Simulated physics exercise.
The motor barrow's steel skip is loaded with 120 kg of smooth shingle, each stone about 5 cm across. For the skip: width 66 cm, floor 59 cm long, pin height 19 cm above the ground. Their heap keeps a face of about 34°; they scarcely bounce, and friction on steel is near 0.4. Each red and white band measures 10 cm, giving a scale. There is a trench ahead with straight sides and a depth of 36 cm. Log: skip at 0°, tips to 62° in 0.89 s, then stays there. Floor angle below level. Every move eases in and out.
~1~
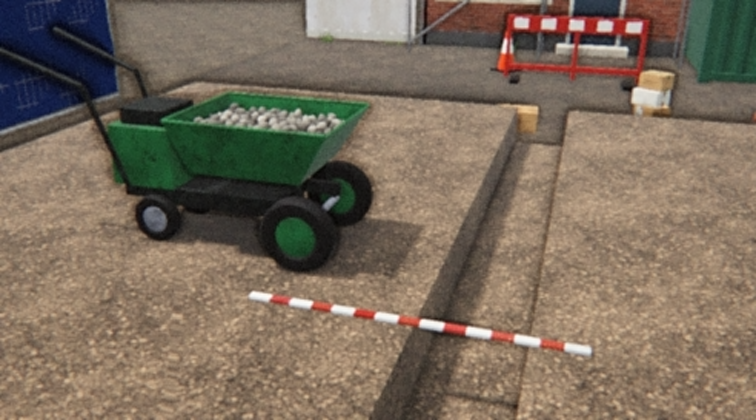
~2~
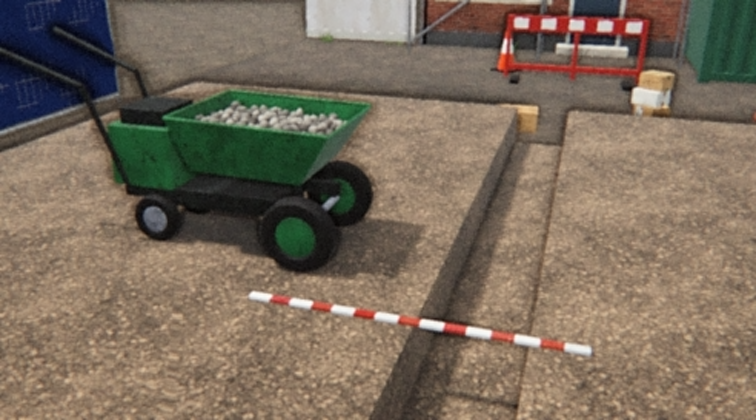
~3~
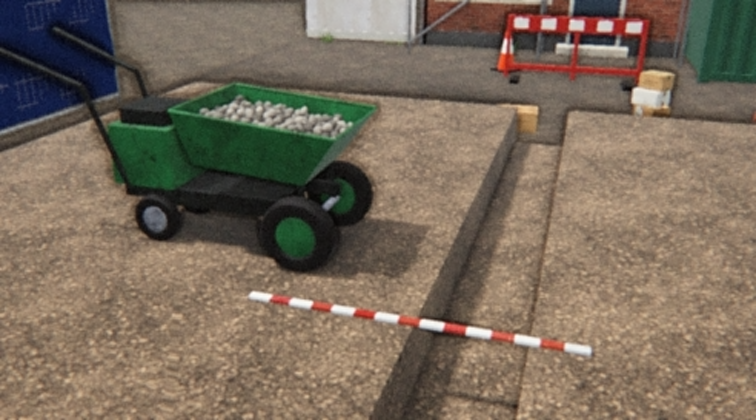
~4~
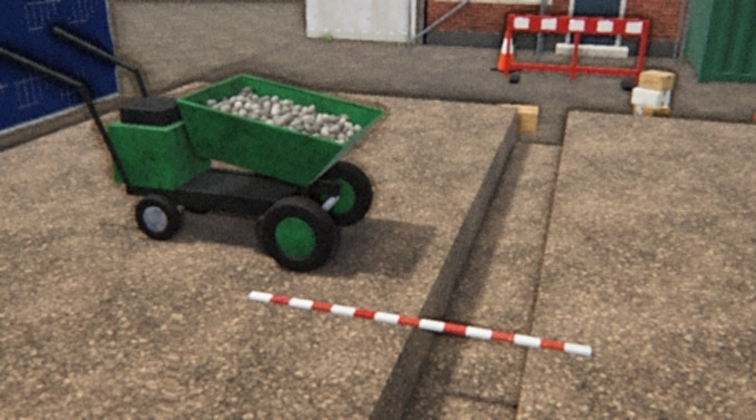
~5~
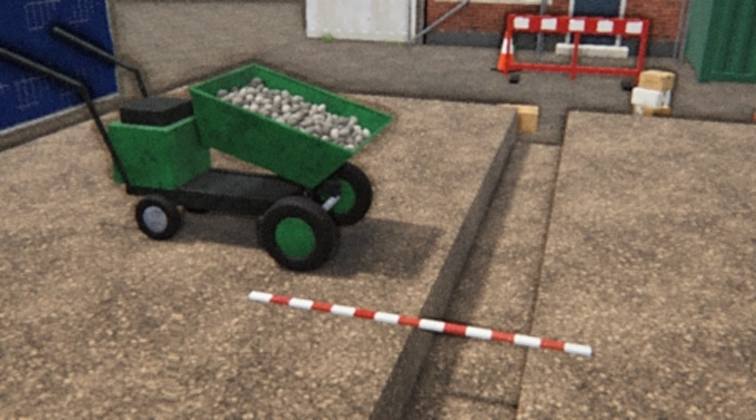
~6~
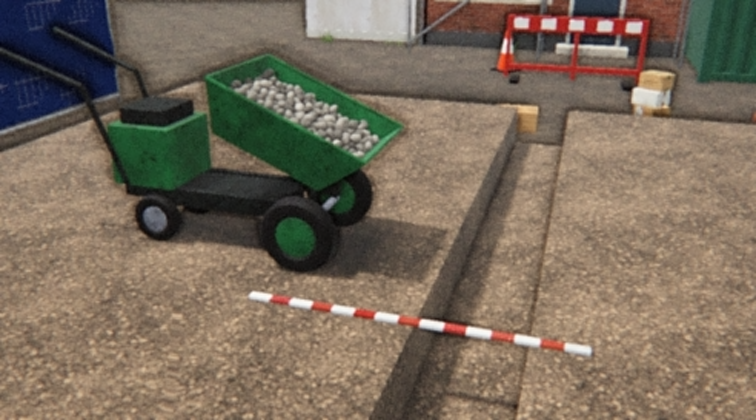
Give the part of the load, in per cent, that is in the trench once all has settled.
Close to 70 in a hundred.
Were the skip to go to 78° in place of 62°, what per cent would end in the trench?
The trench would hold about 95% of it.
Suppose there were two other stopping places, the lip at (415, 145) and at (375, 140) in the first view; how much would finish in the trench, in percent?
It'd be around 40 per cent and after that around 70 per cent.
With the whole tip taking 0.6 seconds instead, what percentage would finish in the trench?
Close to 75 percent, then.
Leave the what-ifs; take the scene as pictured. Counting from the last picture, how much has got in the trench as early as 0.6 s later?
Roughly 15 percent of the load.
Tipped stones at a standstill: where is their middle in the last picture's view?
Their middle ends up near (485, 324).
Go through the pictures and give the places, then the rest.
Lip at (325, 137), floor tilted 0°, highest stones at (267, 114), in the first picture.
Lip at (327, 138), floor tilted 1°, highest stones at (262, 113), in the second picture.
Lip at (333, 141), floor tilted 5°, highest stones at (248, 108), in the third picture.
The skip is at 10°, its lip at (343, 146); the top of the load is at (249, 101), in the fourth picture.
Lip at (354, 153), floor tilted 16°, highest stones at (252, 90), in the fifth picture.
The skip is at 23°, its lip at (365, 163); the top of the load is at (262, 81), in the sixth picture.
Then, 0.3 s after the last picture the floor is at 53°, 100 % in the skip; the foremost stones are at (399, 188).
Then, 0.6 s after the last picture the floor is at 62°, 79 % in the skip, 6 % short of the trench, 15 % in the trench; the foremost stones are at (481, 264).
Then, 1.0 s after the last picture the floor is at 62°, 42 % in the skip, 6 % short of the trench, 52 % in the trench; the foremost stones are at (531, 327).
Then, 2.9 s after the last picture the floor is at 62°, 20 % in the skip, 10 % short of the trench, 70 % in the trench; the foremost stones are at (532, 321).
